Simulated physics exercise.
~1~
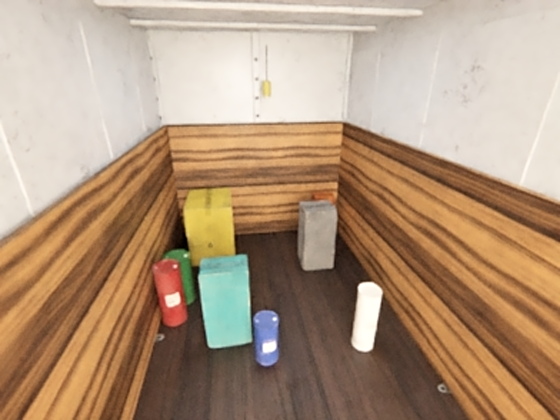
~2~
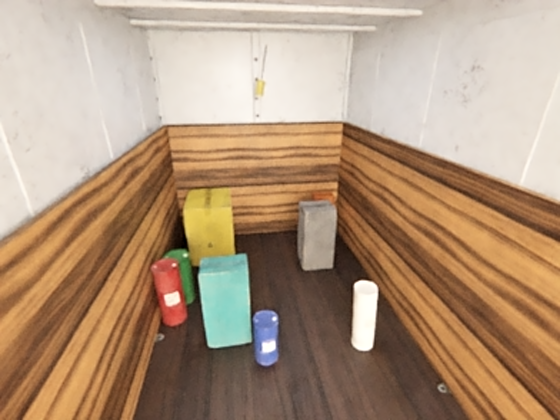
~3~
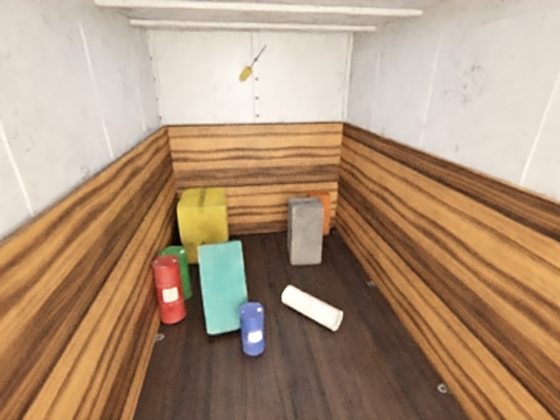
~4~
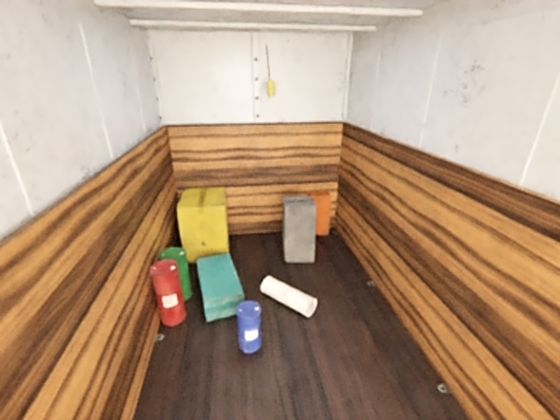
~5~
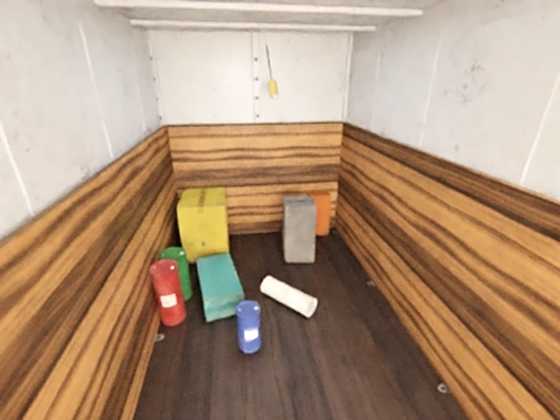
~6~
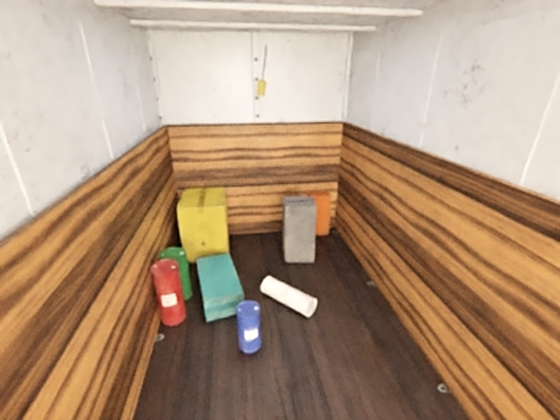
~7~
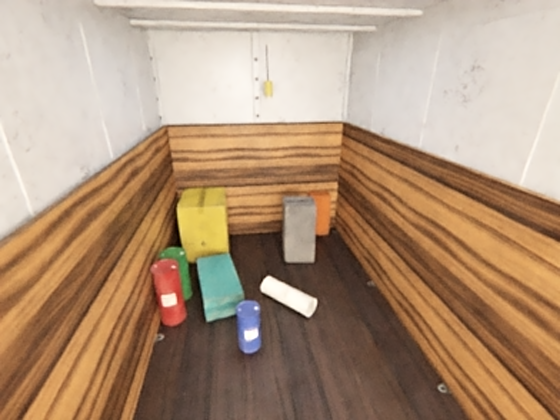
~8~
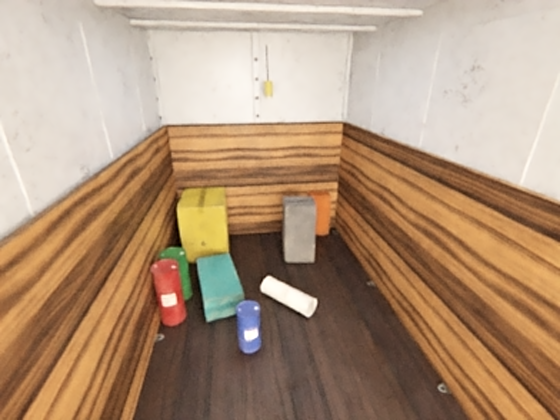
The clip opens on a wood-panelled load bay with white upper walls, where coloured boxes and canisters stand upright on a dark floor and a small yellow tag hangs at the far end. The tag begins to swing, then the white canister topples onto its side and moves left as the turquoise box tips over backwards. The grey box slides a little left, uncovering more of the orange box, and the blue canister shifts slightly left. The white canister and turquoise box come to rest lying down, while the others remain upright and the tag still sways.
